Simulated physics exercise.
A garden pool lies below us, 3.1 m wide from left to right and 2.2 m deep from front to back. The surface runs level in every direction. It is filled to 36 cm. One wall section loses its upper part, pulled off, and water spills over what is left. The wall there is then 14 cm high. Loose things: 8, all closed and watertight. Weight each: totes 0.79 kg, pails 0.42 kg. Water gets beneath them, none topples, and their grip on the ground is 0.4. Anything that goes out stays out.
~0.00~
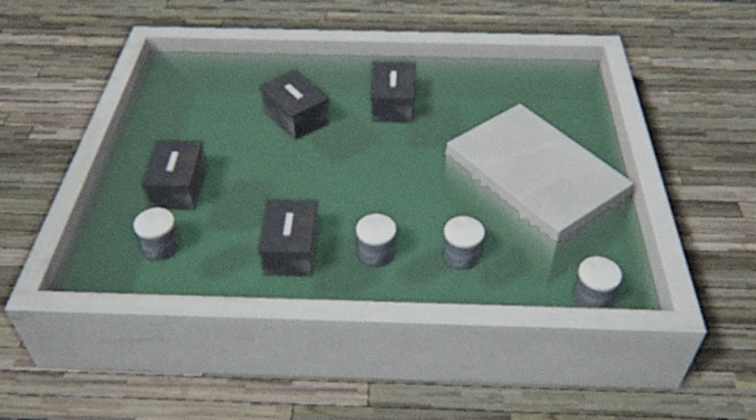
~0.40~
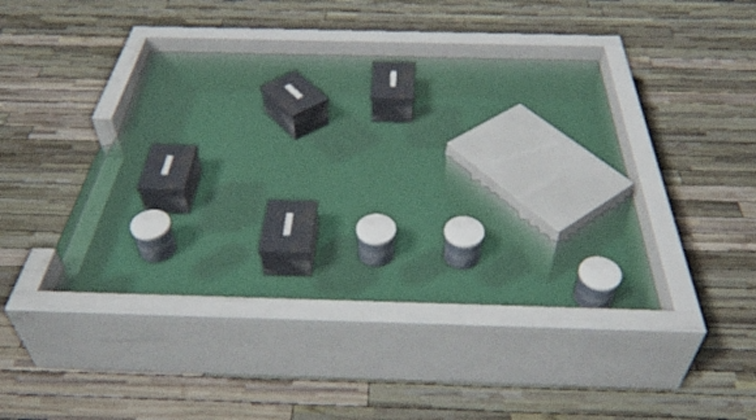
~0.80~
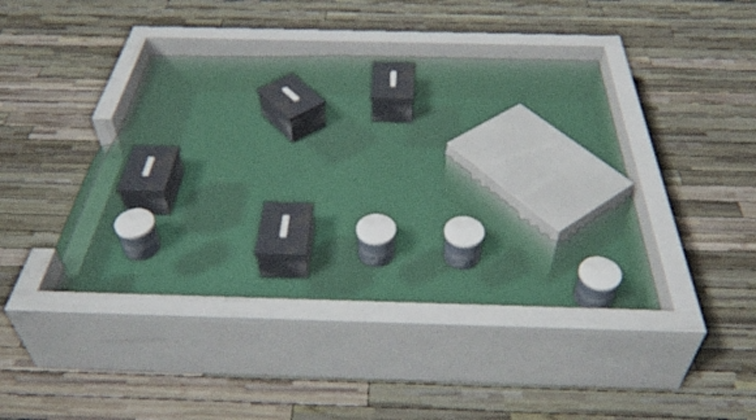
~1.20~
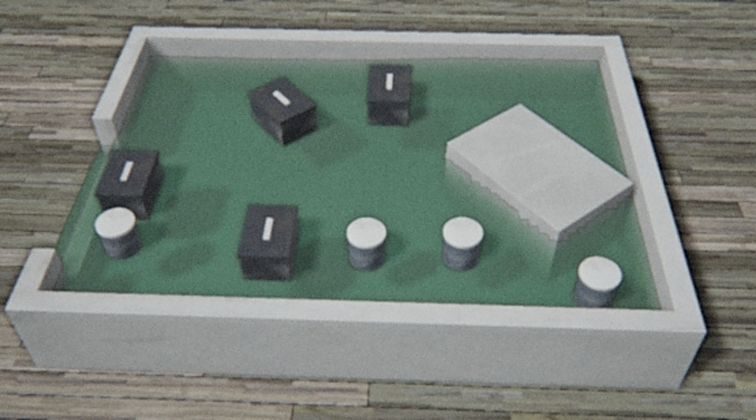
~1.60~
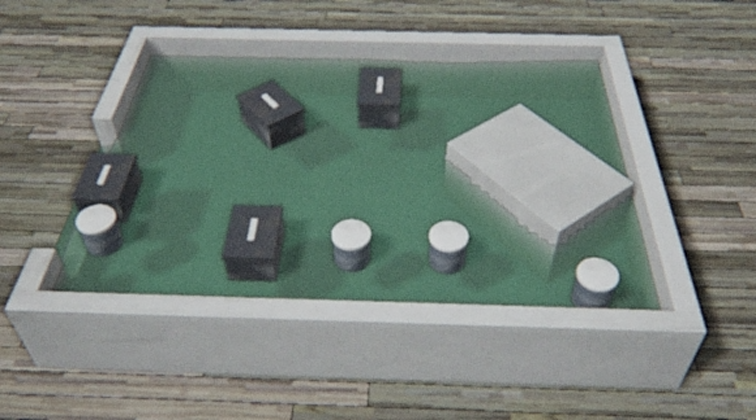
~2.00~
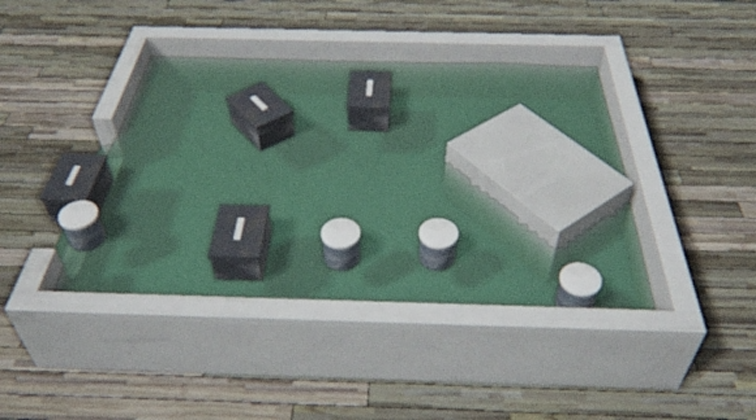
Four dark boxes and four white-topped pails float in a pale-walled garden pool, seen from above at an angle by a still camera. The boxes sit left and centre over the green bottom, the pails line the near side, and a big whitish block rests at right. The left wall's upper part goes, and the leftmost box and pail drift left into the gap, the others following more slowly, the rightmost pail last.
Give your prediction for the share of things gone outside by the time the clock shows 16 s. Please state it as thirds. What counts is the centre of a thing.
Looks like it lands mid-range.
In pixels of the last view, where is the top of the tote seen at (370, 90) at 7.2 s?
Look around (314, 108) in the last view.
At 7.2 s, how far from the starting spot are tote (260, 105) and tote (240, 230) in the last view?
The one named first has moved 80 cm, the other 100 cm.
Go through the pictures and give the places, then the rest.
The first frame shows a tote at (173, 162) floats; a pail at (154, 222) floats; 36 cm deep round most things; 0 of 8 have shifted.
The second frame shows a tote at (168, 166), afloat, 3 cm from its start; a pail at (150, 224) floats; 36 cm deep round most things; 0 of 8 have shifted.
The third frame shows a tote at (149, 168), afloat, 14 cm from its start; a pail at (134, 223), afloat, 12 cm from its start; 35 cm deep round most things; 2 of 8 have shifted.
The fourth frame shows a tote at (127, 172), afloat, 26 cm from its start; a pail at (115, 222), afloat, 22 cm from its start; 33 cm deep round most things; 5 of 8 have shifted.
The fifth frame shows a tote at (105, 176), afloat, 38 cm from its start; a pail at (96, 219) floats, 33 cm from its start; about 2070 L in view; 7 of 8 have shifted.
The sixth frame shows a tote at (74, 176), afloat, 55 cm from its start; a pail at (78, 214), afloat, 44 cm from its start; about 2020 L in view; 8 of 8 have shifted.
After 3.2 s 2 of 8 are out; 6 afloat.
After 7.2 s 2 of 8 are out; 6 afloat.
After 12.0 s 3 of 8 are out; 5 afloat.
After 16.0 s 3 of 8 are out; 5 afloat.
